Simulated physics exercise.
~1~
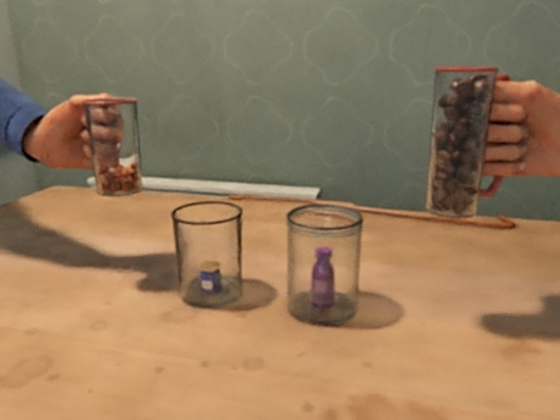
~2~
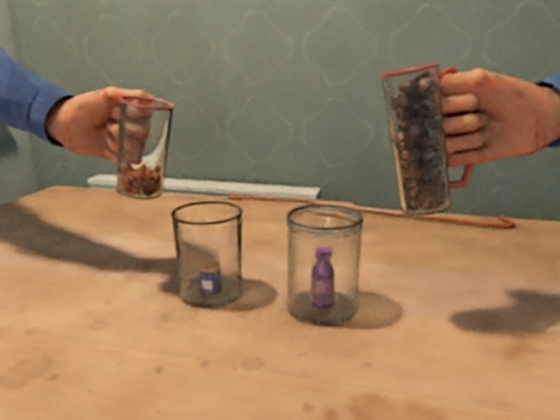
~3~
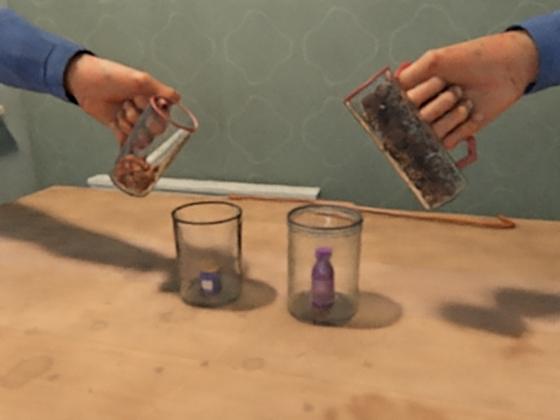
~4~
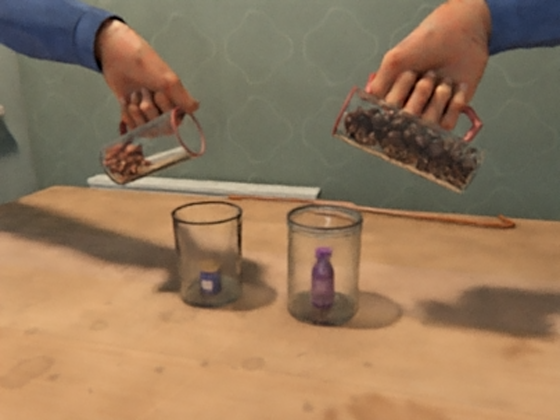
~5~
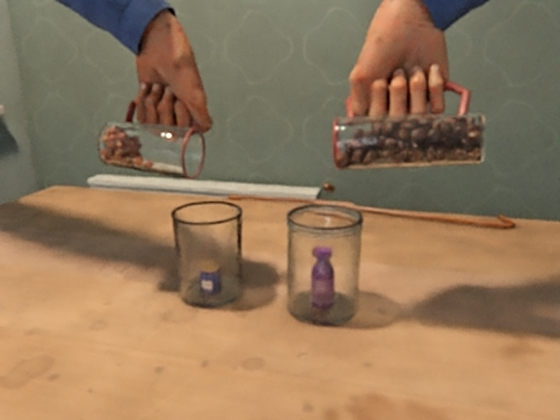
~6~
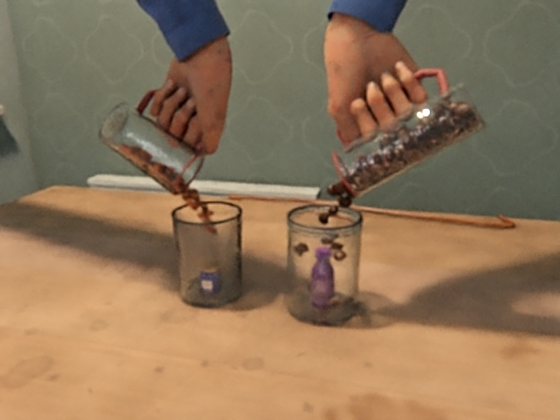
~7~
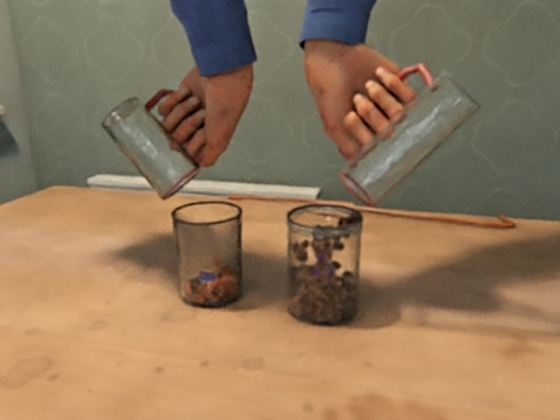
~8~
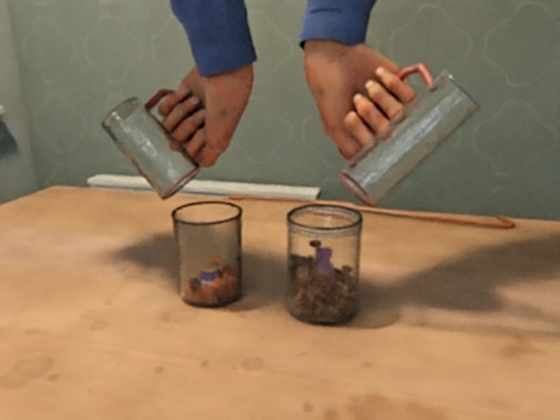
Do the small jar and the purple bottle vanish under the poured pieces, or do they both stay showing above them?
Both stay showing. The small jar on the left and the purple bottle on the right each keep their top above the poured pieces.
Two hands tipping handled cups over clear glasses, pouring reddish and dark loose pieces around a small jar and purple bottle, both still showing.
